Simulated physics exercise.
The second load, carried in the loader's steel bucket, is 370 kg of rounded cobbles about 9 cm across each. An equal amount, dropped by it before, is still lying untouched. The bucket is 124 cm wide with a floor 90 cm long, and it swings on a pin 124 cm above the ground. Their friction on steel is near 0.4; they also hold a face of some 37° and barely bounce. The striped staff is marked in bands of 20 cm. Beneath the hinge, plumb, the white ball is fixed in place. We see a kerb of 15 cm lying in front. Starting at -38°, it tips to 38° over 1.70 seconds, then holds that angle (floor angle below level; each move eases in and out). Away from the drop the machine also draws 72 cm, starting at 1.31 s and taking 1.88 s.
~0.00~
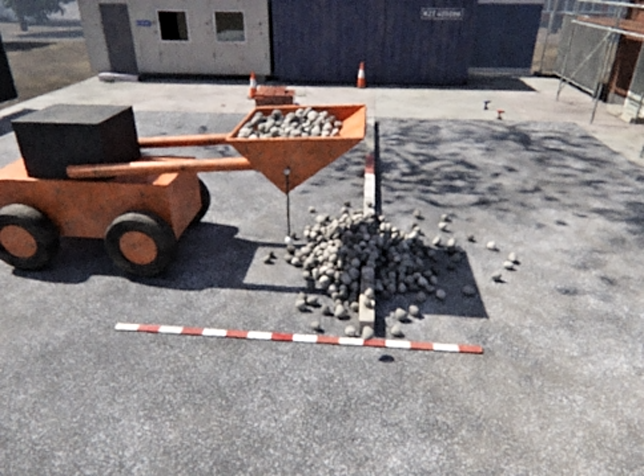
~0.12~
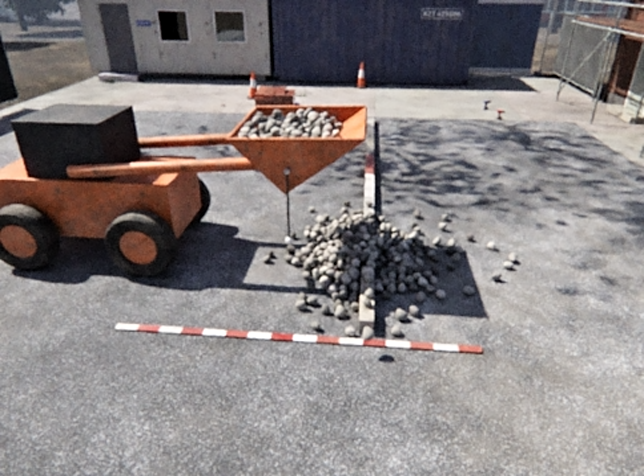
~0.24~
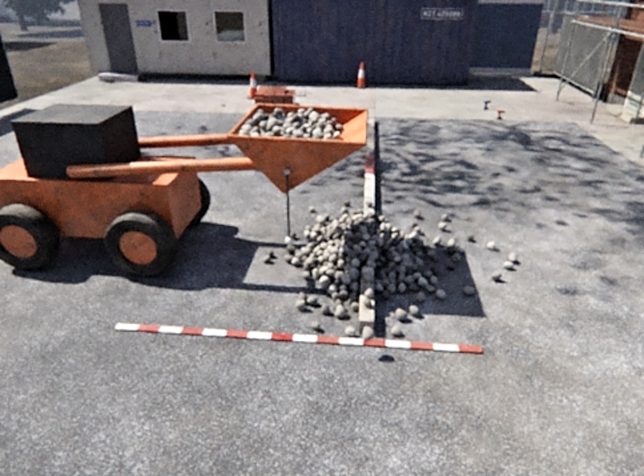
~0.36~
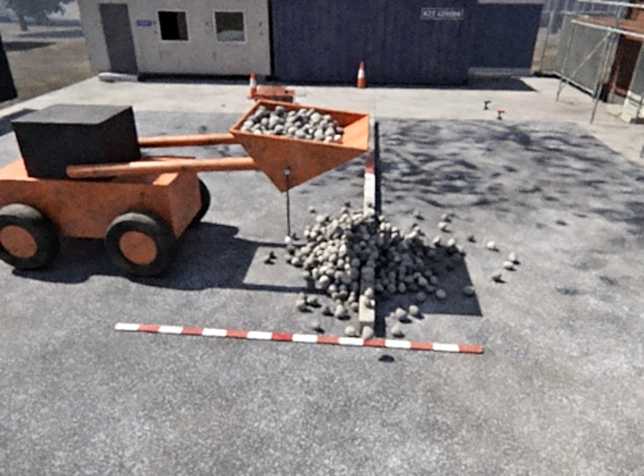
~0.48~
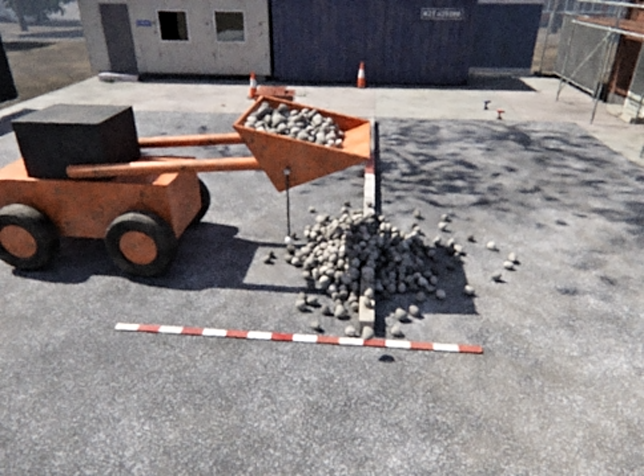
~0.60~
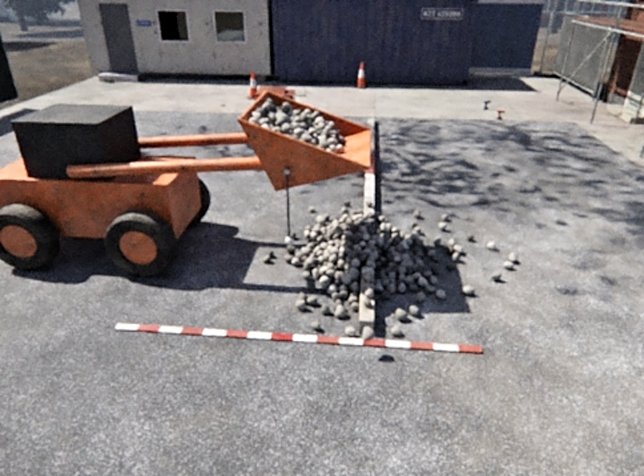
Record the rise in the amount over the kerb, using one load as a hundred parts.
Rise: About 50 parts in every hundred.
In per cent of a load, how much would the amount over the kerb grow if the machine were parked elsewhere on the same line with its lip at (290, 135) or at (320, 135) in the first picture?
Around 0 percent, then around 5 percent.
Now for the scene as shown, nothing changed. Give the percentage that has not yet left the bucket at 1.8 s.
About 30 percent.
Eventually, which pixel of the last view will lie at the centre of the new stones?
The middle ends up near (370, 246).
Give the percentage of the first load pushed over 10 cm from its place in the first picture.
15 %.
After 1.3 s the floor is at 26°; in per cent of one load, 99 in the bucket, 68 on this side of the kerb, 33 over the kerb; the foremost stones are at (481, 253).
After 1.8 s the floor is at 38°; in per cent of one load, 31 in the bucket, 114 on this side of the kerb, 56 over the kerb; the foremost stones are at (481, 253).
After 3.6 s the floor is at 38°; in per cent of one load, 0 in the bucket, 117 on this side of the kerb, 83 over the kerb; the foremost stones are at (498, 262).
After 6.4 s the floor is at 38°; in per cent of one load, 0 in the bucket, 117 on this side of the kerb, 83 over the kerb; the foremost stones are at (498, 262). Net gain over the kerb, 50.
